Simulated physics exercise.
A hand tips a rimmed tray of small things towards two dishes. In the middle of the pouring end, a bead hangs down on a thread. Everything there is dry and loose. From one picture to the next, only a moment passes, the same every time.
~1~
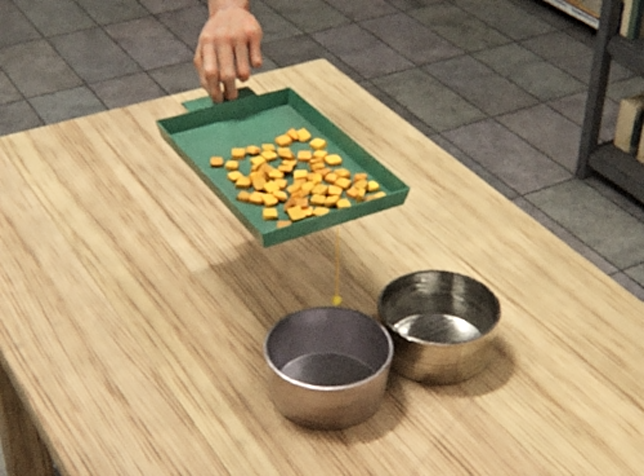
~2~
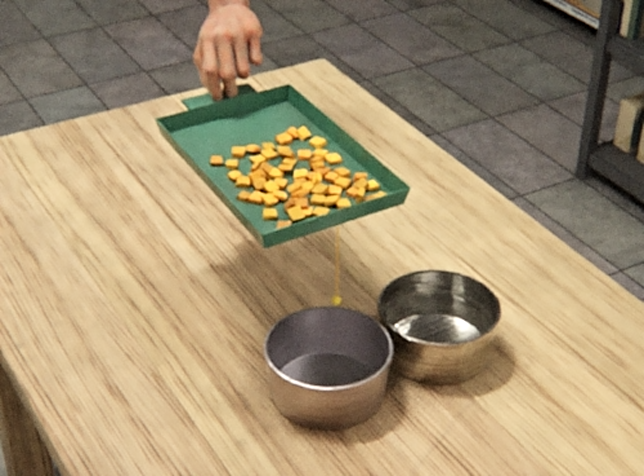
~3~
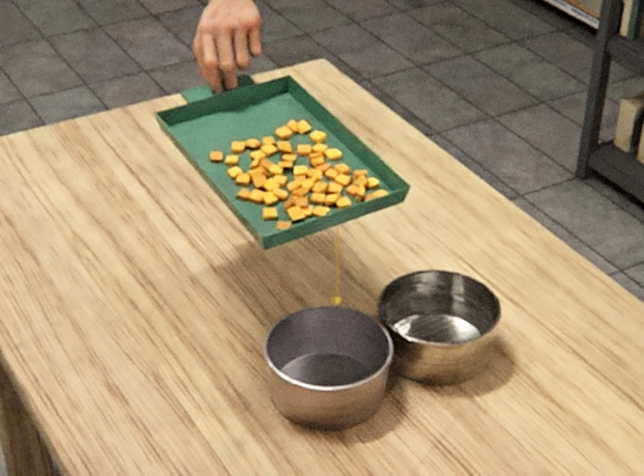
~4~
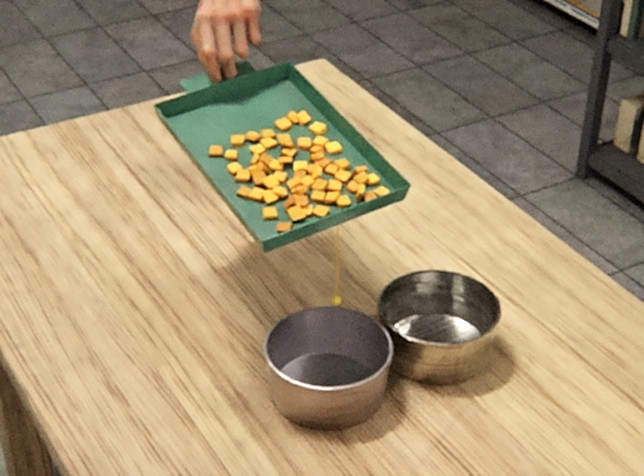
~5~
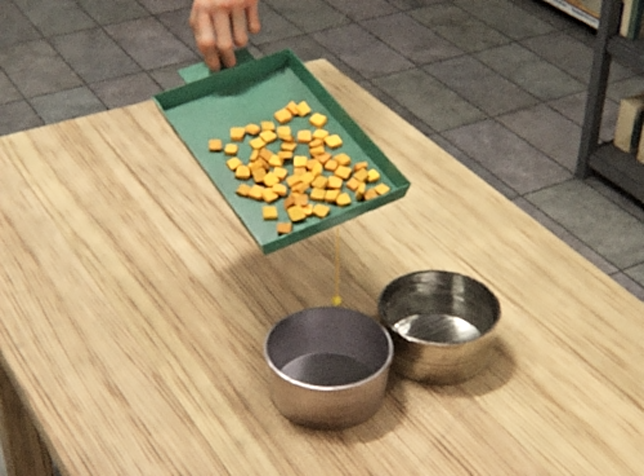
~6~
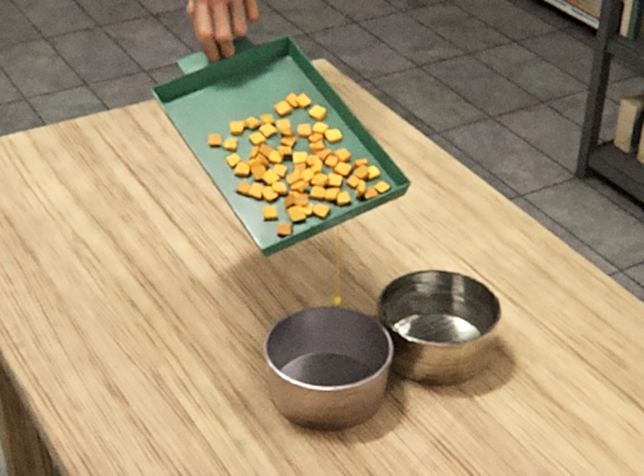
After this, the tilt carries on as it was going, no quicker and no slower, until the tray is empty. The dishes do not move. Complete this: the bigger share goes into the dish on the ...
Left.
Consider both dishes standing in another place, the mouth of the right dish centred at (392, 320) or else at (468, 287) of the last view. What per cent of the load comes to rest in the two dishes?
Close to 90 in a hundred, followed by close to 10 in a hundred.
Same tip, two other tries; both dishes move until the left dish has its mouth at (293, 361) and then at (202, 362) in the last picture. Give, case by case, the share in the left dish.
It comes to roughly 80 per cent in one try and roughly 20 per cent in the next.
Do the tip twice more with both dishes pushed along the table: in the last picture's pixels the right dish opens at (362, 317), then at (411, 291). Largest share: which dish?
Result for the first try: The dish on the left side; for the second: The dish on the left side.
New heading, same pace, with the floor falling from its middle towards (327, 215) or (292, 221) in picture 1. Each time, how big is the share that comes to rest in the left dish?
You'd get 60 per cent the first time and 80 per cent the second time.
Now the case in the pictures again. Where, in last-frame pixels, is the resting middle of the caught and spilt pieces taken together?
The centre settles at about (289, 385).
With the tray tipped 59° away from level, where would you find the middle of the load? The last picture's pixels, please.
Load centre: Approx. (287, 197).
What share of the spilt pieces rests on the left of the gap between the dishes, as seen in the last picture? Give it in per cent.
It comes to 100 per cent or so.
Soon, tray tipped steeply; all on the tray.
A while on, tray tipped right over; most on the tray; a small part in the left dish; a stray few outside both; a stray few in the air.
Towards the end, tray tipped past a quarter turn; about two thirds in the left dish; about a third outside both.
Finally, tray tipped past a quarter turn; about two thirds in the left dish; none in the right dish; about a third outside both.
